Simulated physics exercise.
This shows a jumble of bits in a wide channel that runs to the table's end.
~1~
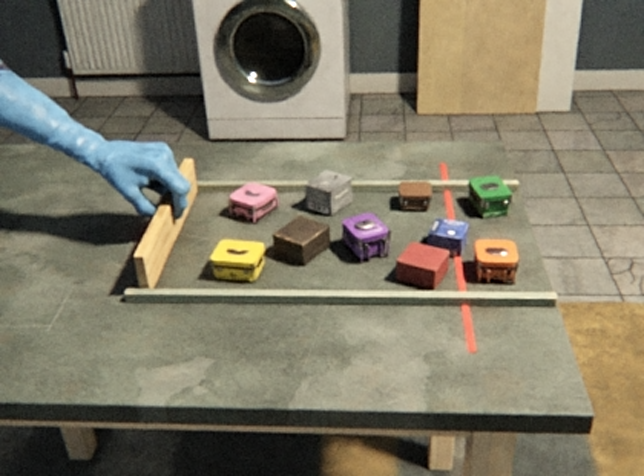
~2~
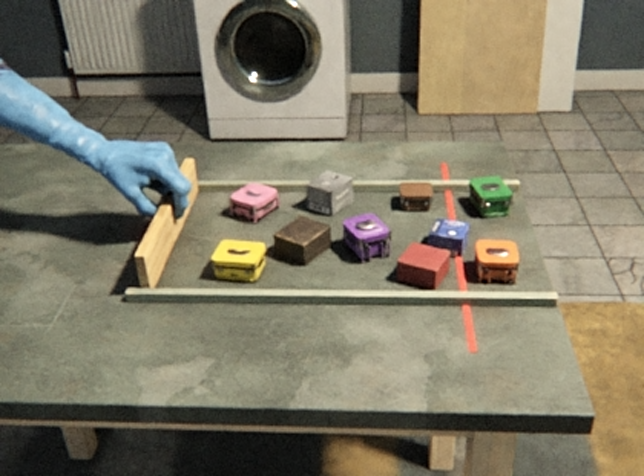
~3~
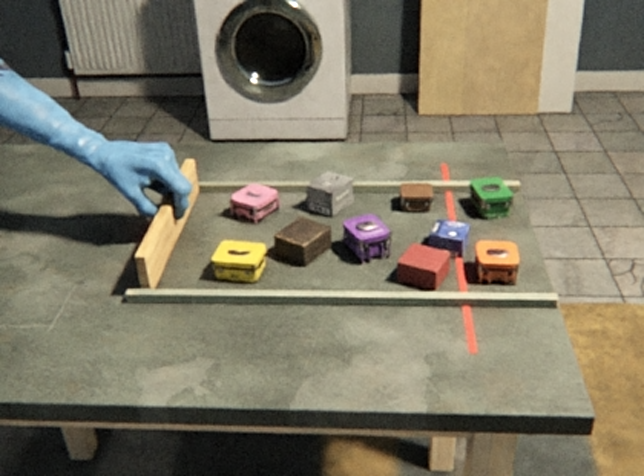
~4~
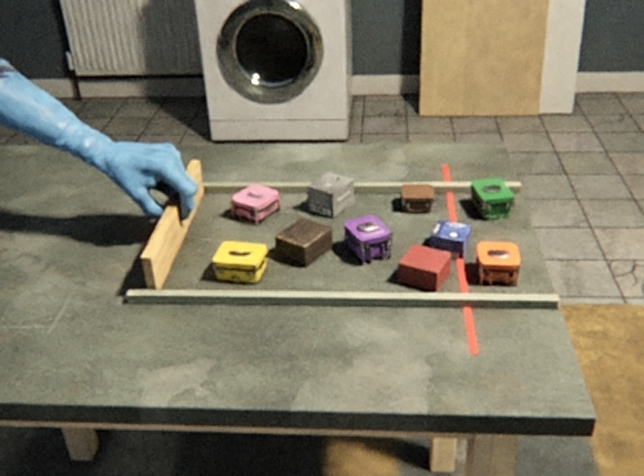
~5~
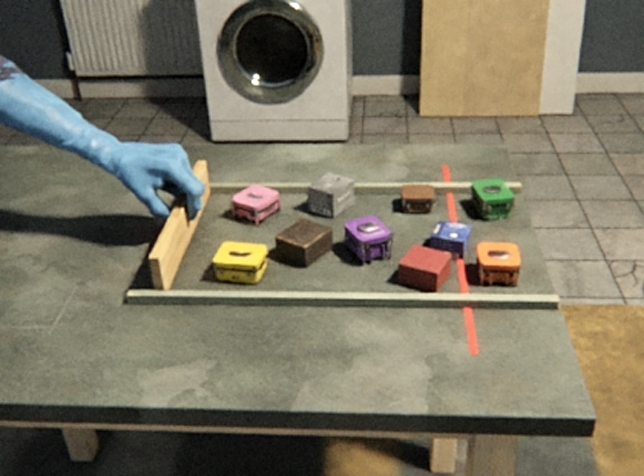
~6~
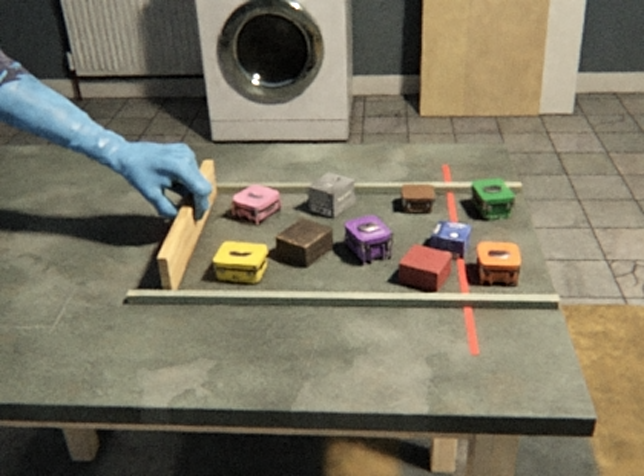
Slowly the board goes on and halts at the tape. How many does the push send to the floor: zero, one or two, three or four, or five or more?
Here the number that fall off is three or four.
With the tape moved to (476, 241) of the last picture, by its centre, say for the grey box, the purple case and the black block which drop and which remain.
The grey box is kept; the purple case stays on; the black block is kept.
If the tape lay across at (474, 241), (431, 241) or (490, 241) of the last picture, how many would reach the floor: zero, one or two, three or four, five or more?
One after another: Three or four; just one or two; 5 or more.
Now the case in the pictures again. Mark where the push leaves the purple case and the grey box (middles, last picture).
About (518, 242), and the other about (504, 190).
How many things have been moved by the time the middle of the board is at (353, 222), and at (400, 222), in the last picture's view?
7 and 10.
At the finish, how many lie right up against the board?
In contact: 3.
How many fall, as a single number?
It comes to 4.
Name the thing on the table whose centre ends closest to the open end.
That is the red block.
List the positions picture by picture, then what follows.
The first frame shows green case (489, 197); orange case (495, 262); blue box (448, 237); board (169, 220); tape (455, 239).
The second frame shows orange case (496, 262); black block (303, 240).
The third frame shows blue box (449, 238); purple case (367, 238).
The fourth frame shows green case (491, 199); board (176, 221).
The fifth frame shows orange case (498, 265); red block (425, 268).
The sixth frame shows green case (492, 199); orange case (498, 264); blue box (451, 239); board (190, 221); tape (458, 241).
Soon after, none off yet; green case at rest near (492, 199); orange case at rest near (498, 264); blue box at rest near (451, 239).
After that, none off yet; green case displaced about its own width near (531, 201); orange case displaced about its own width near (524, 265); blue box displaced well along near (508, 238).
In the end, the number that fall off is three or four; gone, brown case, blue box, orange case and green case.
